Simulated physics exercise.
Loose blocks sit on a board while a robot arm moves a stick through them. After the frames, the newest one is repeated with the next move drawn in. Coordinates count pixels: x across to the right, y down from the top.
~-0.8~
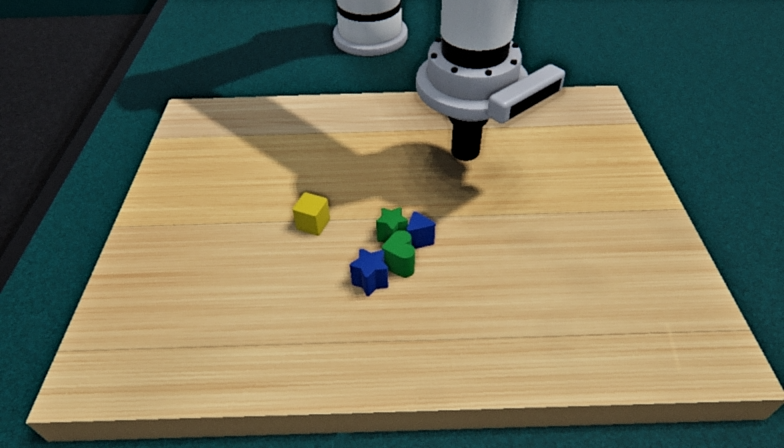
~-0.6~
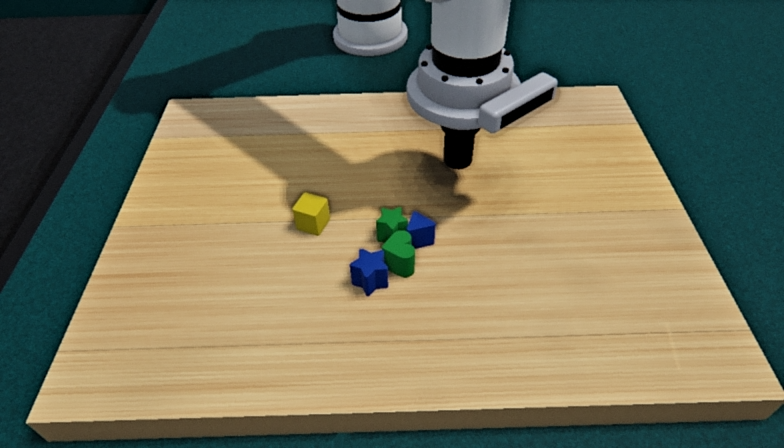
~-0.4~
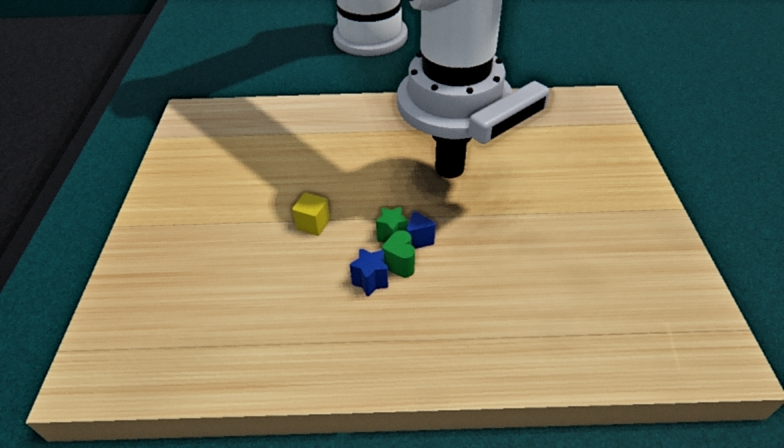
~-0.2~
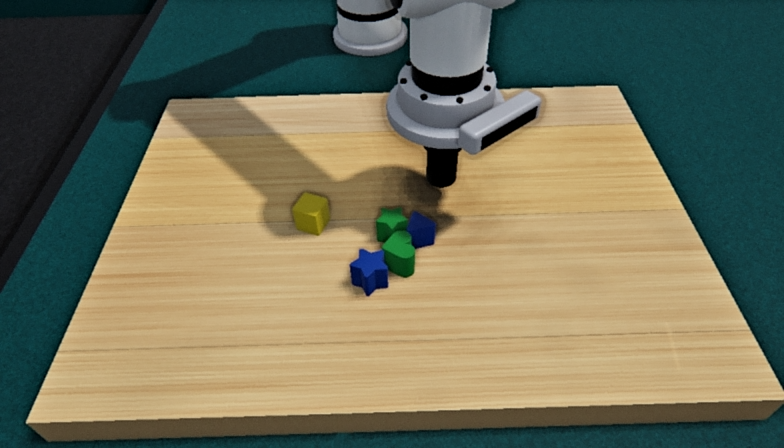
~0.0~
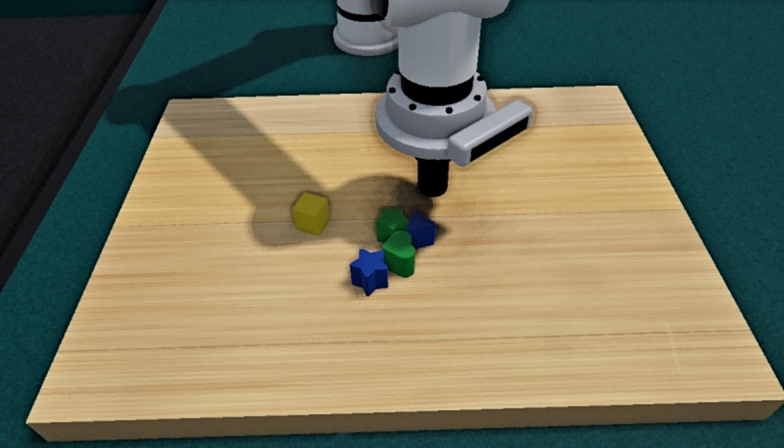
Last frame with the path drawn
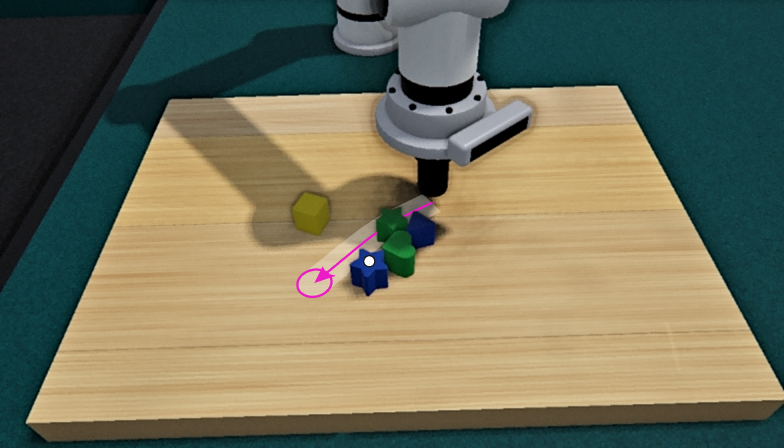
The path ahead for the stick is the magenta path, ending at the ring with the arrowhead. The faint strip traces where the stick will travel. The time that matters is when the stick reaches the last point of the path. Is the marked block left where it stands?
I expect not.
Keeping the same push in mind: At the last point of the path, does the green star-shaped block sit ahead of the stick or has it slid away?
I'd say the green star-shaped block has slipped off and sits beside or behind the stick.
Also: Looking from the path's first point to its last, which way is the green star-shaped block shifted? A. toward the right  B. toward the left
B: Toward the left.
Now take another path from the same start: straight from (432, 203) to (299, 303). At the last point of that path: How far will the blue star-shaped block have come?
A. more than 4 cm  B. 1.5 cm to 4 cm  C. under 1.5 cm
The correct letter is B.
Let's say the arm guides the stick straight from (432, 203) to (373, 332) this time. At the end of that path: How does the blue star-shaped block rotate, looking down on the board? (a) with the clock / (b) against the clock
My answer is option a.
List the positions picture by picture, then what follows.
Tip of the stick (465, 153), middles of tops, blue star-shaped block (369, 261), green star-shaped block (392, 217), blue three-sided block (419, 221), in the first picture.
Stick (458, 161), nothing pushed, in the second picture.
Stick (450, 170), nothing pushed, in the third picture.
Stick (441, 179), nothing pushed, in the fourth picture.
Stick (432, 189), blue star-shaped block (369, 261), green star-shaped block (392, 217), blue three-sided block (419, 221), in the fifth picture.
The line goes from (432, 203) over (391, 223) and (353, 251) to (314, 283); the dot is on the blue star-shaped block.
What follows on the original path. One third of the way, stick (390, 209); green star-shaped block (382, 226), turned 15° anticlockwise.
Two thirds of the way, stick (352, 237); blue star-shaped block (369, 277), turned 35° anticlockwise; green star-shaped block (354, 256), turned 60° anticlockwise.
At the end, stick (312, 269); blue star-shaped block (370, 281), turned 60° anticlockwise; green star-shaped block (335, 276), turned 125° anticlockwise; blue three-sided block unmoved.
